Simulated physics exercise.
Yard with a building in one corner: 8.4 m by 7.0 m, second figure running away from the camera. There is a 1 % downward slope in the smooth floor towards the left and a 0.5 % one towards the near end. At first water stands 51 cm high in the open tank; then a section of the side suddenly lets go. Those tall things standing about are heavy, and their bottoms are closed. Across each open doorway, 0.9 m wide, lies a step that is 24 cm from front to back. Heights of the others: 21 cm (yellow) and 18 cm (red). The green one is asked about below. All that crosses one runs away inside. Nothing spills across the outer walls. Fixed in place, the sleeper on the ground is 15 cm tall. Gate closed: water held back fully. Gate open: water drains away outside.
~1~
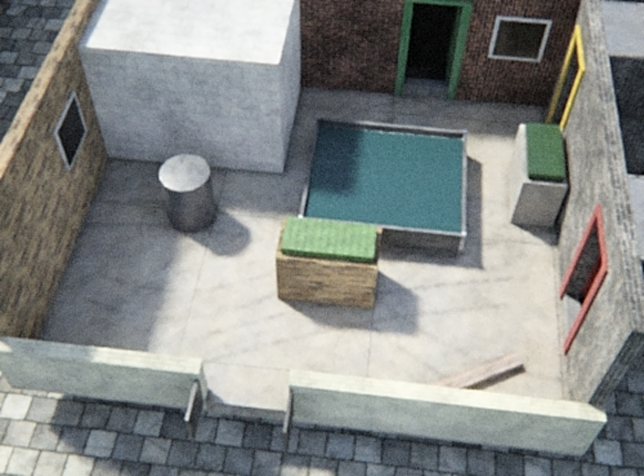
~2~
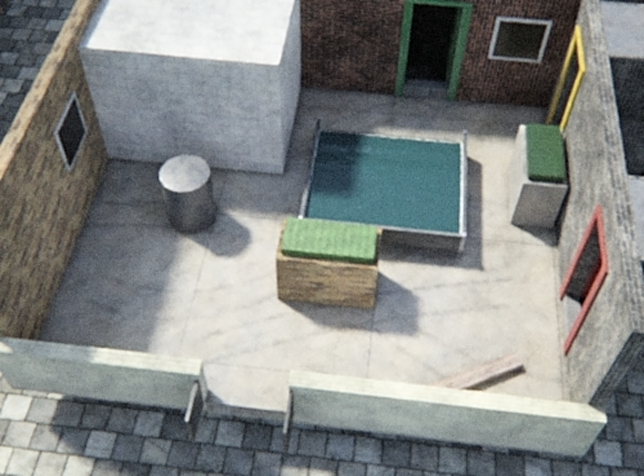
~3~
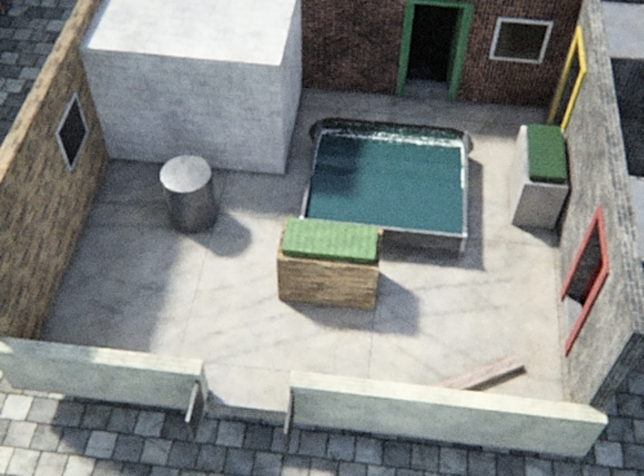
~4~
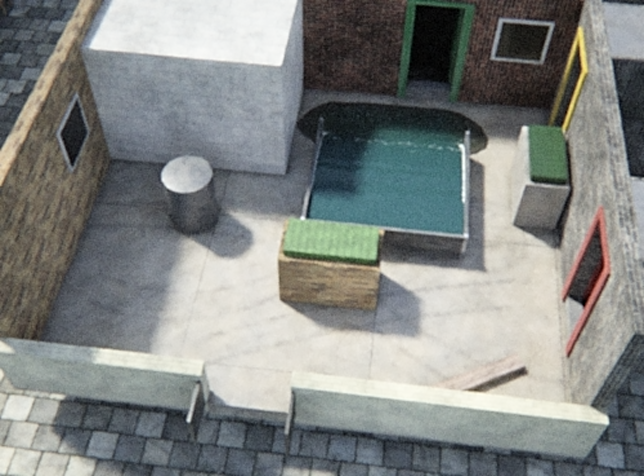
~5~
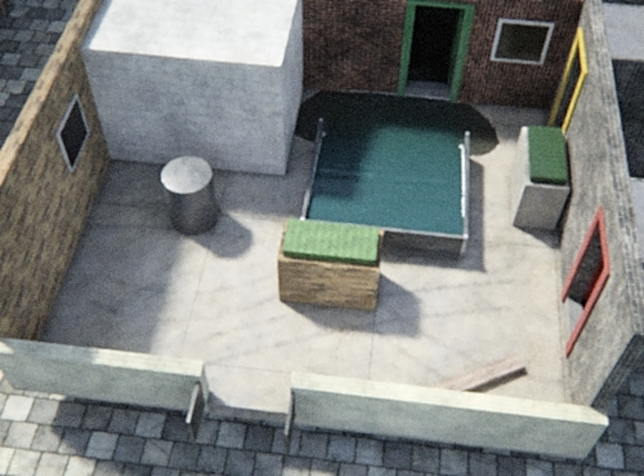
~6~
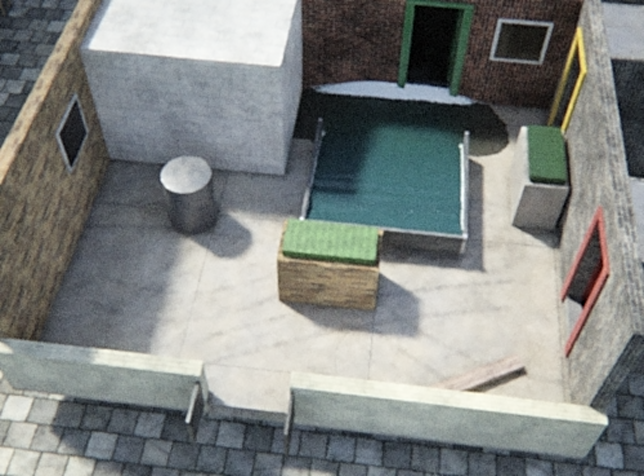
Water pours from the far side of the open tank and spreads to the green door.
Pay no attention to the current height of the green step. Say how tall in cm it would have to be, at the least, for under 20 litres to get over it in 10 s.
Some 31 cm would be enough.
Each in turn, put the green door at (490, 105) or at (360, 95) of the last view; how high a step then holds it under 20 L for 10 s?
Minimums: About 19 cm and 33 cm.
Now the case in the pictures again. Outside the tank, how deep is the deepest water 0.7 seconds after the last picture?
About 40 cm at most.
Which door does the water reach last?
Red.
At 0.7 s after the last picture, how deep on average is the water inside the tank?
About 32 cm.
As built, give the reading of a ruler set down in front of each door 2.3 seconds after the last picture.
Yellow 25, red 0, green 29 cm.
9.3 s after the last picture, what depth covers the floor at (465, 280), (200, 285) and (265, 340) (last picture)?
Taking the spots in order: About 3, 3 and 3 centimetres.
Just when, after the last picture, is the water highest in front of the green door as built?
Near 1.0 s.
Then, 0.7 s after the last picture water covers 15 % of the floor, deepest (40 cm) near (305, 93); 37 cm at the green door, 17 litres in over its 26 cm step.
Then, 2.3 s after the last picture water covers 25 % of the floor, deepest (40 cm) near (548, 166); 29 cm at the green door, 62 litres in over its 26 cm step.
Then, 9.3 s after the last picture water covers 90 % of the floor, deepest (18 cm) near (333, 140); 13 cm at the green door, 66 litres in over its 26 cm step.
At the green door as built, the water peaked near 37 cm, 0.9 s after the last picture.
Run again over the same 10 s with other heights there, 52 litres in over 27 cm, 1 litre over 36.5 cm. The limit of 20 litres is kept from about 31 cm up.
